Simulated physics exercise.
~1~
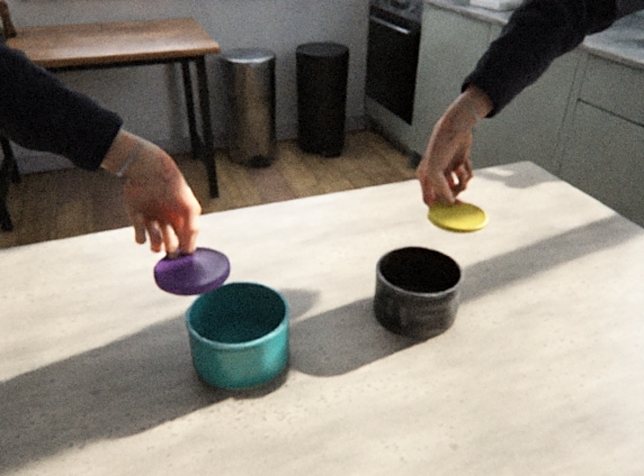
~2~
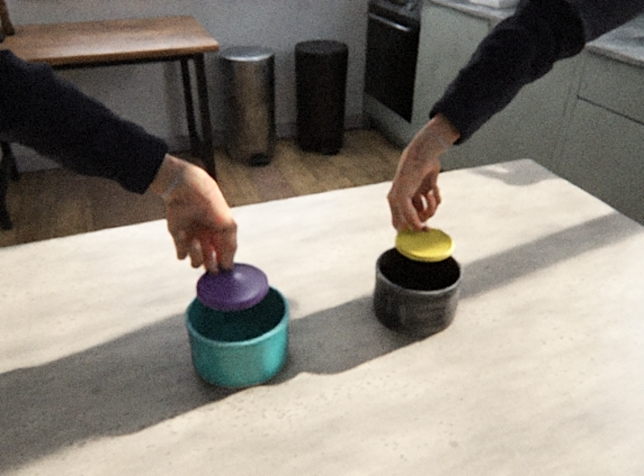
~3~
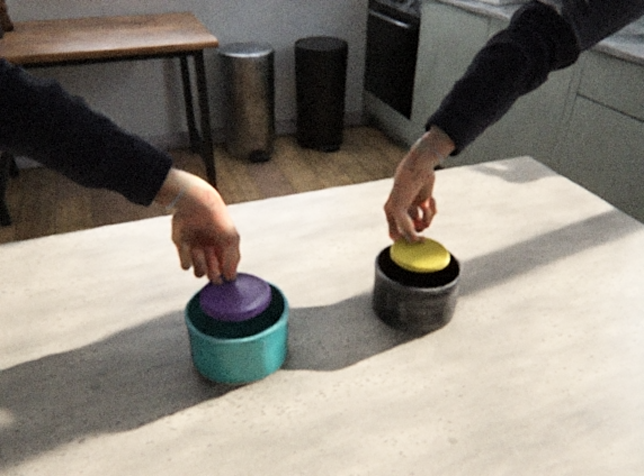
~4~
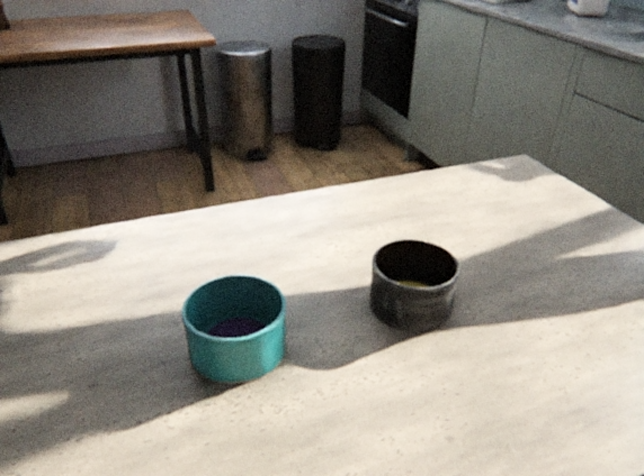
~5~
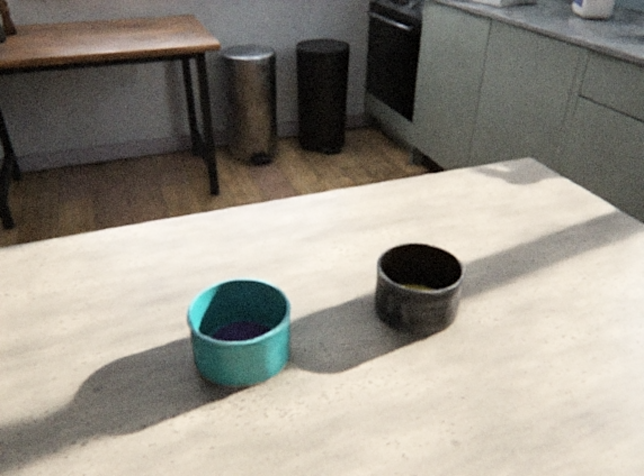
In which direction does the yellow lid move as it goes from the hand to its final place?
The yellow lid moves down, ending up inside the dark jar on the right.
At first, two hands in dark sleeves hold a purple disc near a teal jar on the left and a yellow lid near a dark jar on the right, above a pale, sunlit table. The purple disc moves right over the teal jar, while the yellow lid shifts left and down over the dark one. Both hands then lower the discs a little further, into the mouths of the jars. The hands let go and draw away, and both discs drop past the rims. At the end, each lies inside its jar, and both jars still stand in their places.
